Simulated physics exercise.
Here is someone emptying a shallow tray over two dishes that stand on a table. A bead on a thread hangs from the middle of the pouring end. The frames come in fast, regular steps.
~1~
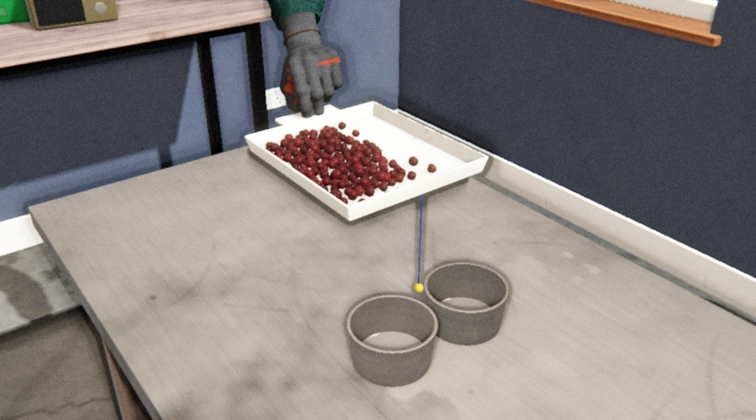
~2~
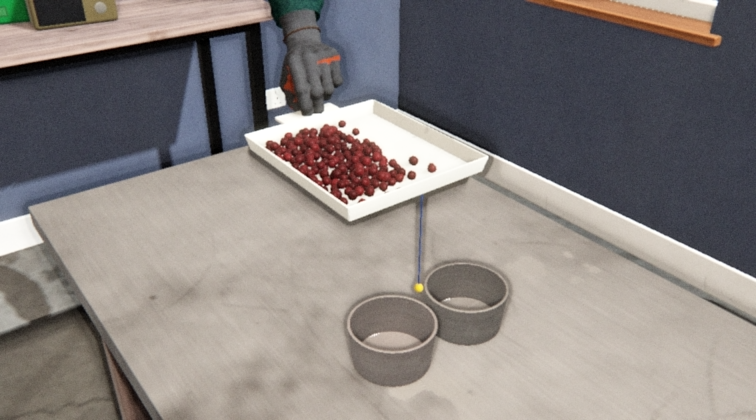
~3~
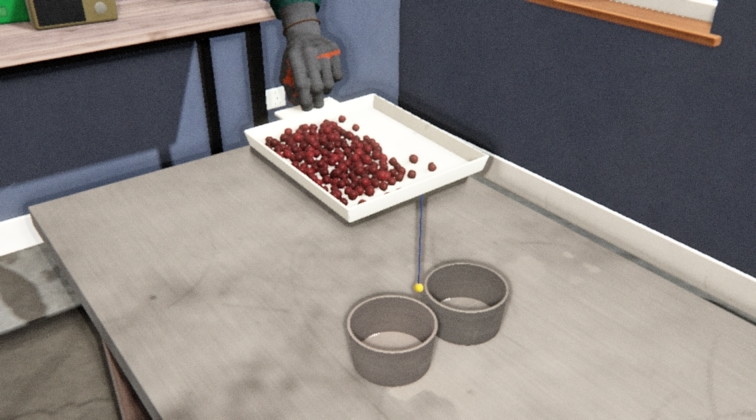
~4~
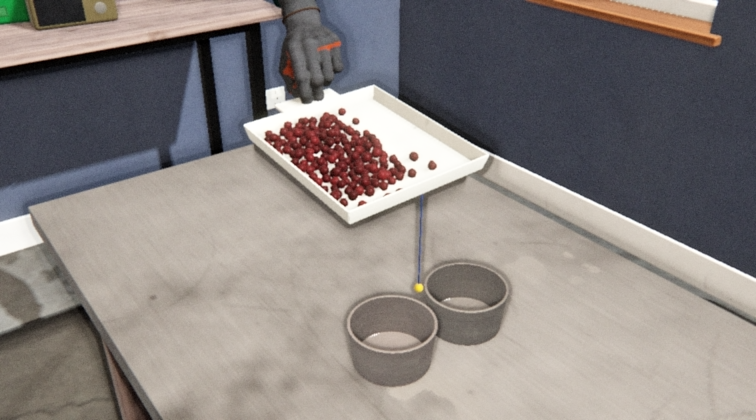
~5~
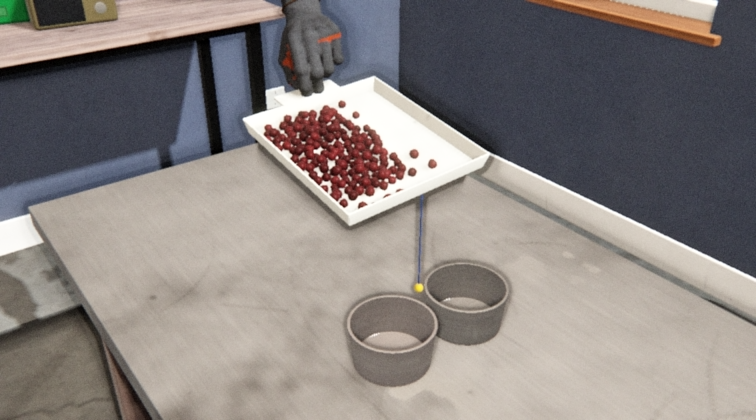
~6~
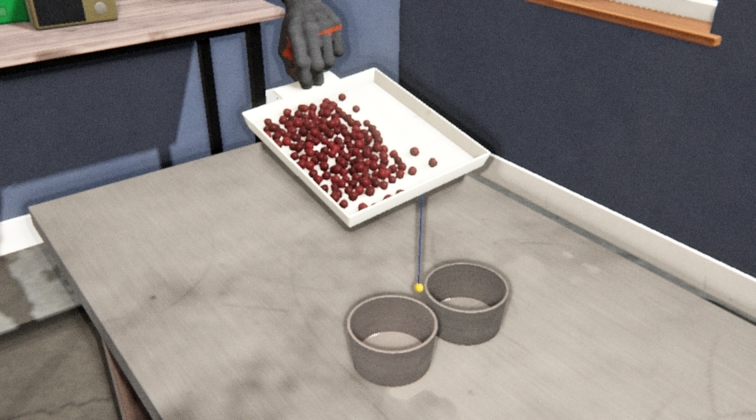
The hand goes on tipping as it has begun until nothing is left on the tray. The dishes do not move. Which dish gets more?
More goes to the left-hand dish.
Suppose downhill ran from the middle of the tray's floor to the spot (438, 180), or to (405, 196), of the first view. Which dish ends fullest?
One: The right-hand dish. Two: The dish on the left.
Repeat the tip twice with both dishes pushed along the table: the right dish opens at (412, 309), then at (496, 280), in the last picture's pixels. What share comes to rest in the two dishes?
The first gives 60 %, the second 20 %.
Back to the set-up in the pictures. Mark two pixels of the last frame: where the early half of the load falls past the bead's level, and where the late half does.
First near (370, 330), later near (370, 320).
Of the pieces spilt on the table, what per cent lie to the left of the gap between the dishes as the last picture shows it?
Roughly 70 in a hundred.
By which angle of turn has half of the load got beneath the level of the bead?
Around 100° of tilt.
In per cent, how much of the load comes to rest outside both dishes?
It comes to 50 per cent or so.
Soon, tray tipped steeply; nearly all on the tray; a stray few in the air.
A while on, tray tipped right over; about a quarter on the tray; a small part in the left dish; about a quarter outside both; about a third in the air.
Towards the end, tray tipped past a quarter turn; about half in the left dish; about half outside both.
Finally, tray tipped past a quarter turn; about half in the left dish; none in the right dish; about half outside both.
